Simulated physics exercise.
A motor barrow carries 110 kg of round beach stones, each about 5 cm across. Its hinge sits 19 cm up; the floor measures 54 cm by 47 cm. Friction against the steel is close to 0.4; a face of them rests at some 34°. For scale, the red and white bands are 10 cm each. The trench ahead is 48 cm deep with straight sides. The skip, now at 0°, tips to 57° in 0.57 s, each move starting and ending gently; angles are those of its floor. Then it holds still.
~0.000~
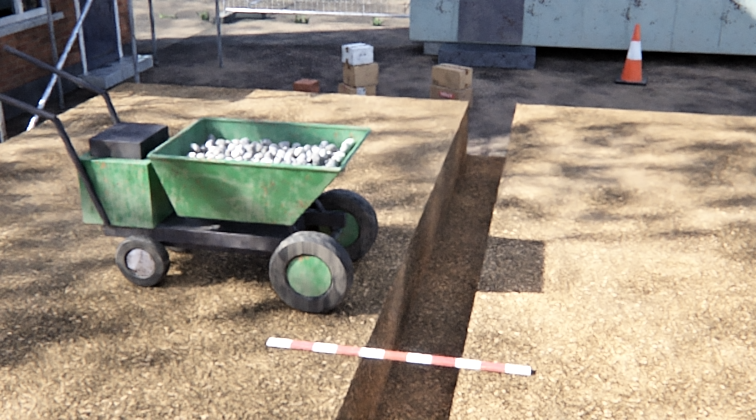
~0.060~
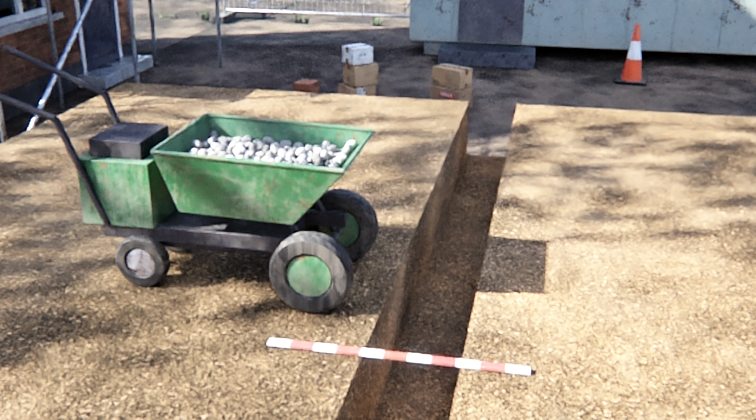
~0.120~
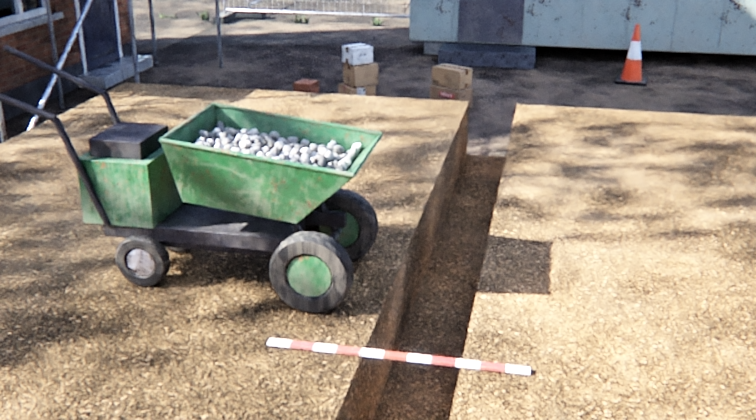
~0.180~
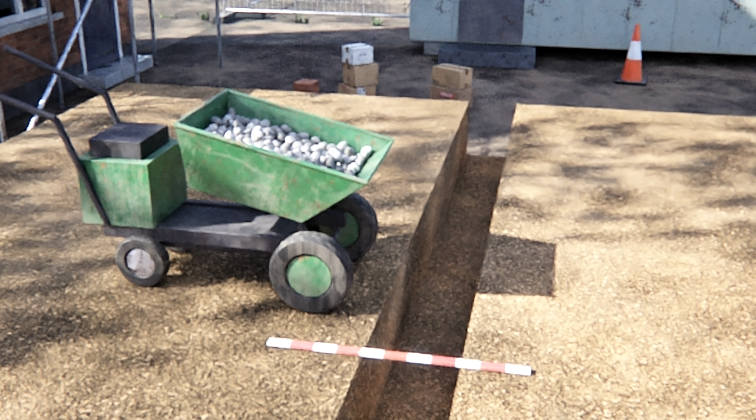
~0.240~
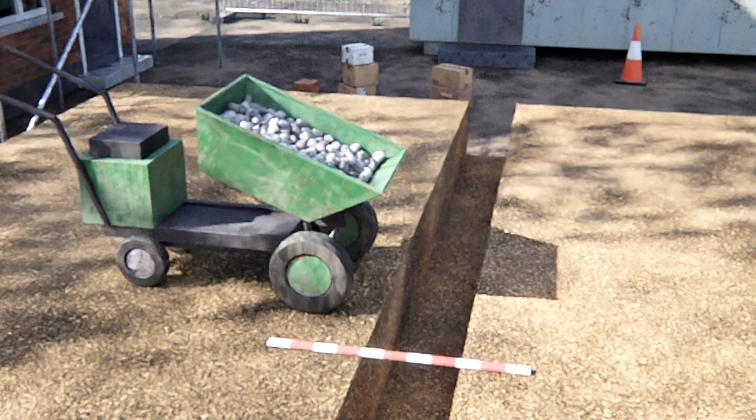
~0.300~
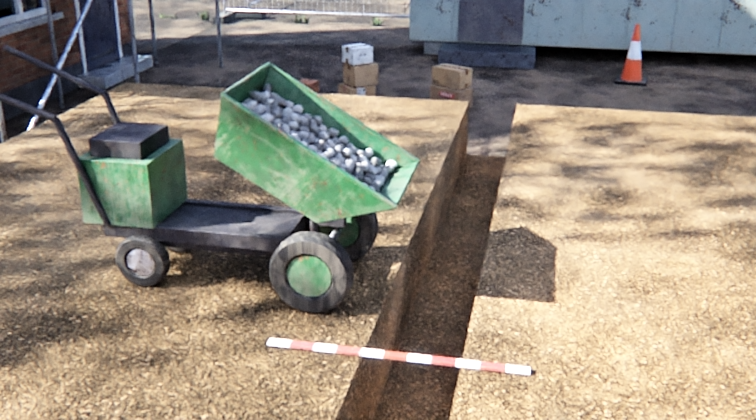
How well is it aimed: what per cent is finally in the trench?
Close to 36 in a hundred.
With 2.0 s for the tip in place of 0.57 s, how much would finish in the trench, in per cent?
It would be near 60 per cent.
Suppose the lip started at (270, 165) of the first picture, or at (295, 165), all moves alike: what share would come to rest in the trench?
Near 80 per cent from the first place, 70 from the second.
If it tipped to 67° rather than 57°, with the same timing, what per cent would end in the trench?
It would be near 30 per cent.
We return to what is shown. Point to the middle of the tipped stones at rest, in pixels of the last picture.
Their middle is at about (500, 297).
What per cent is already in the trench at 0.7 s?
About 5 per cent by then.
After 0.4 s the floor is at 48°; 100 % in the skip; the foremost stones are at (404, 205).
After 0.7 s the floor is at 57°; 93 % in the skip, 7 % in the trench; the foremost stones are at (472, 262).
After 1.0 s the floor is at 57°; 41 % in the skip, 13 % in the trench, 46 % past the trench; the foremost stones are at (607, 307).
After 3.0 s the floor is at 57°; 12 % in the skip, 36 % in the trench, 52 % past the trench; the foremost stones are past the picture's edge.
